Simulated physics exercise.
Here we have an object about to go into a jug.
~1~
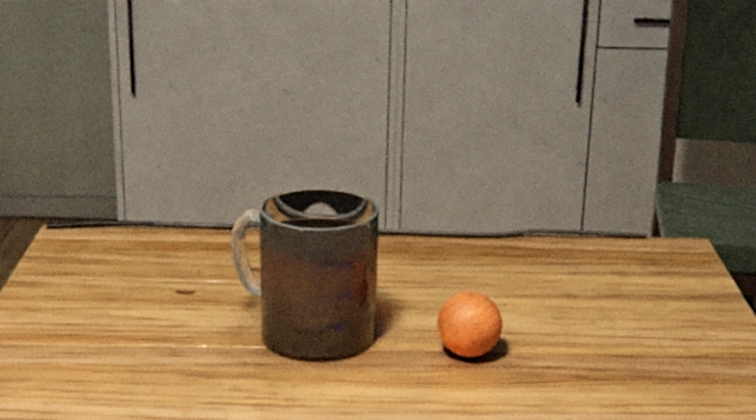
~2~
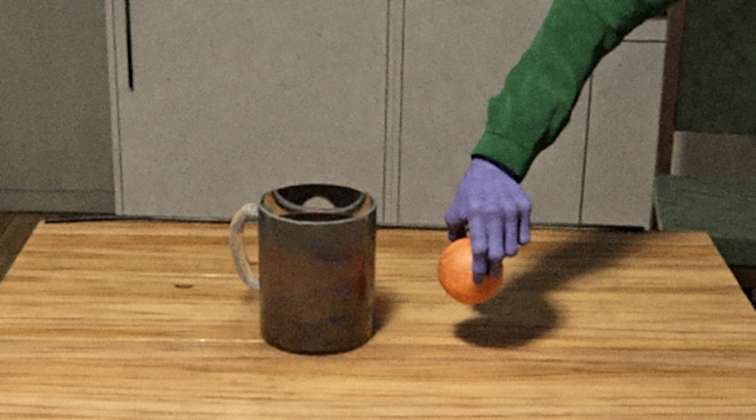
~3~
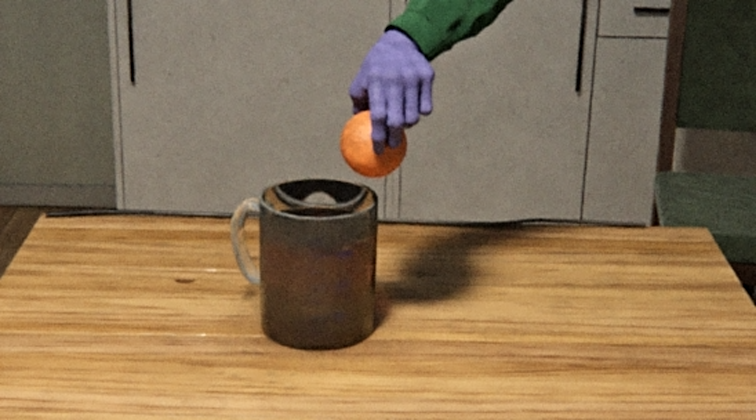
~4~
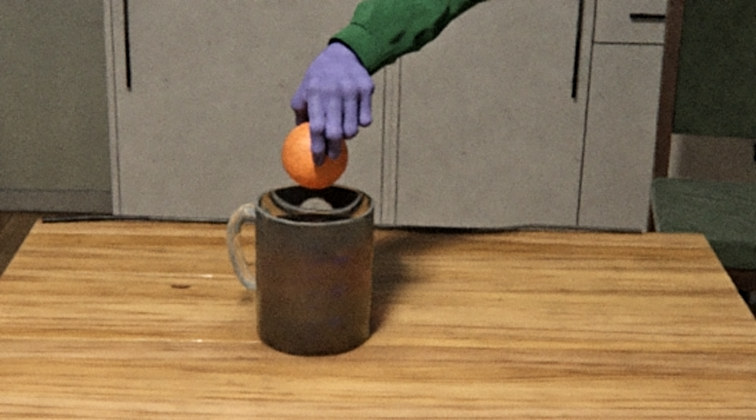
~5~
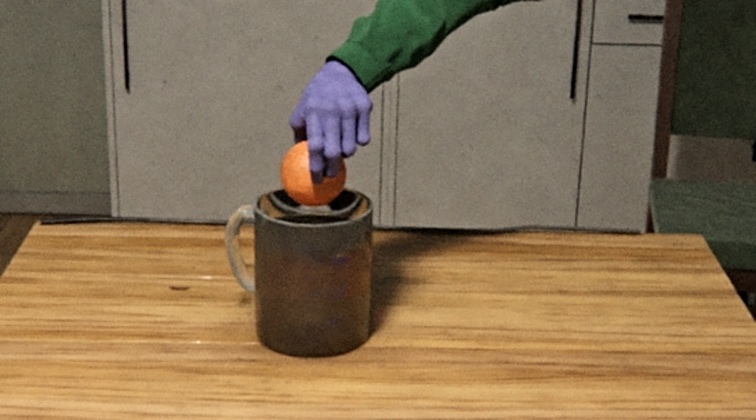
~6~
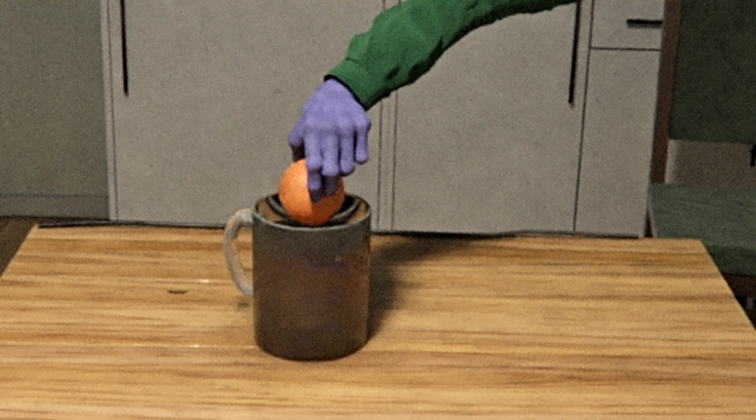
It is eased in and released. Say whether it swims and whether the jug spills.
It floats, and the jug takes it all.
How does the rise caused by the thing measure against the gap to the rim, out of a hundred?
Near 40 in a hundred.
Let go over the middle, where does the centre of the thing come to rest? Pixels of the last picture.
Around (311, 244).
Shortly, the orange enters the iced tea; the jug is about three quarters full.
Then, the orange comes up again; the jug is nearly full.
At the finish, the orange bobs at the top; the jug is nearly full; no mess.
